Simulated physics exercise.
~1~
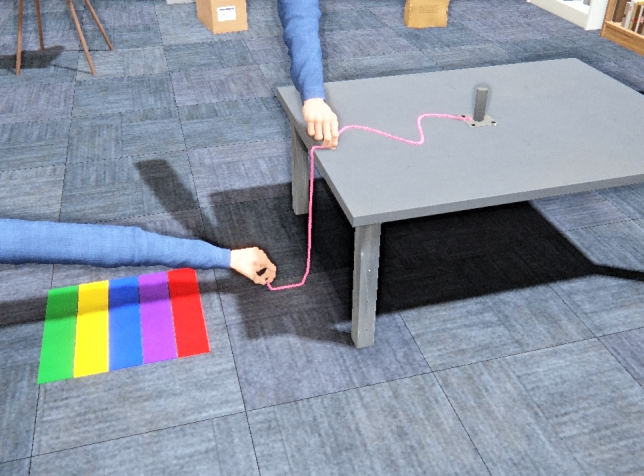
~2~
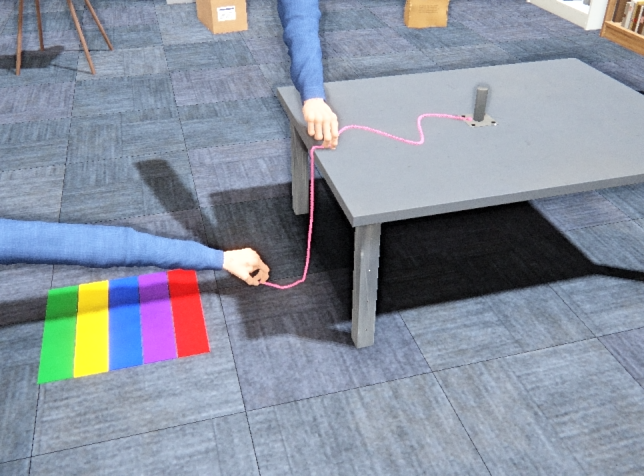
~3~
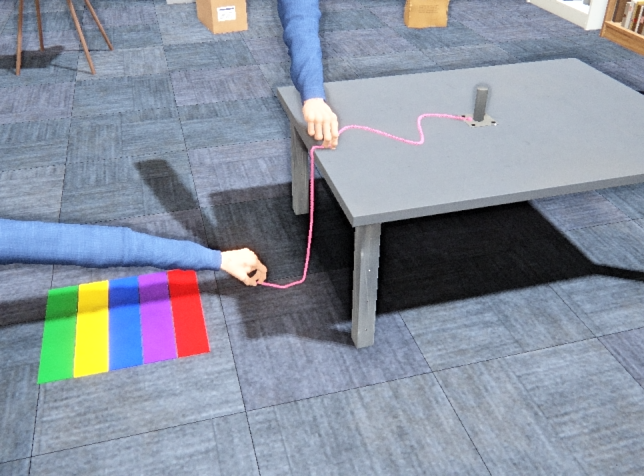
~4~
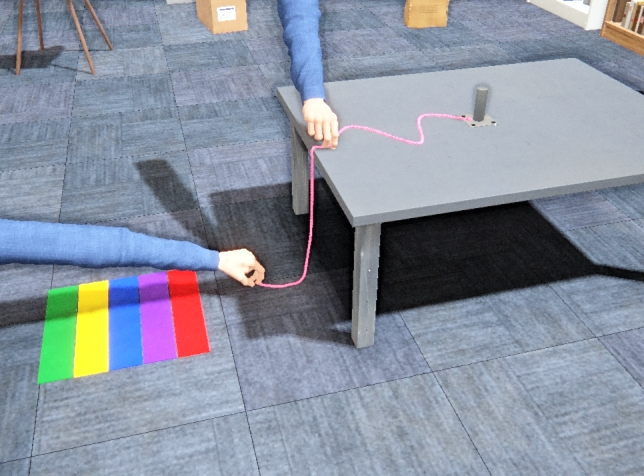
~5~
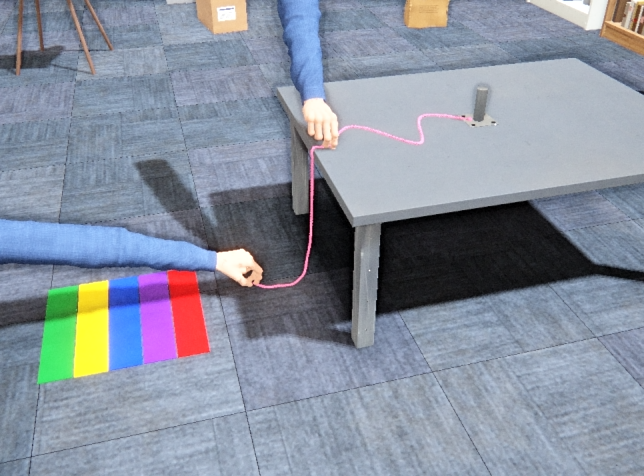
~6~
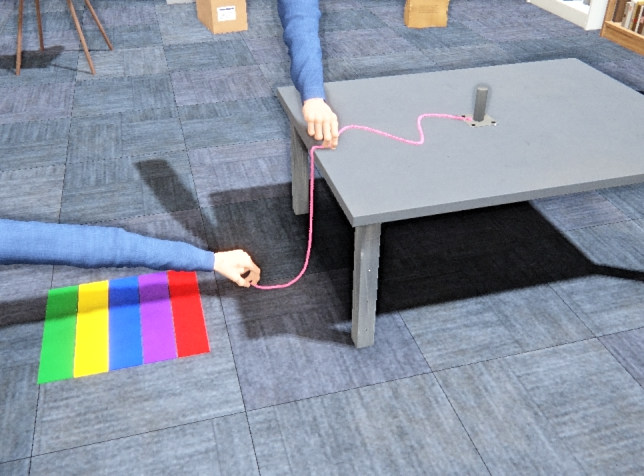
A hand holding the loose end of a pink cord shifts slightly left near the red edge of a striped mat on the floor, while another hand keeps the cord pinched at the grey table's edge, its far end at a post.
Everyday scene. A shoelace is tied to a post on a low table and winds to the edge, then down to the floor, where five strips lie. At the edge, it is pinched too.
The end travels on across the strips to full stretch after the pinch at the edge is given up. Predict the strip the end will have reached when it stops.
I would say the green strip.
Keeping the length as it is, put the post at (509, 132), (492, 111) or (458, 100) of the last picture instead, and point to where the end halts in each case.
Going by the last picture, roughly (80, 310), (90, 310) and (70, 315).
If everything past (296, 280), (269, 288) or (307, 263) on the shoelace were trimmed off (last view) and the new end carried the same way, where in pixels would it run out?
The pixels are (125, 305), (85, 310) and (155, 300), in the order of the tries.
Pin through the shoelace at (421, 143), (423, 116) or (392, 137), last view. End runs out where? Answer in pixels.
That would be (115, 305) for the first, (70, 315) for the second and (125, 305) for the third.
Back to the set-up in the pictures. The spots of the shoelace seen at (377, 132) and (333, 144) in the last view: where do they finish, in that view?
Near (319, 145) and (254, 186).
Early on, end near (126, 304); over blue.
Midway, end near (83, 311); over yellow.
At the end of the slack, end near (57, 316); over green. The green one.
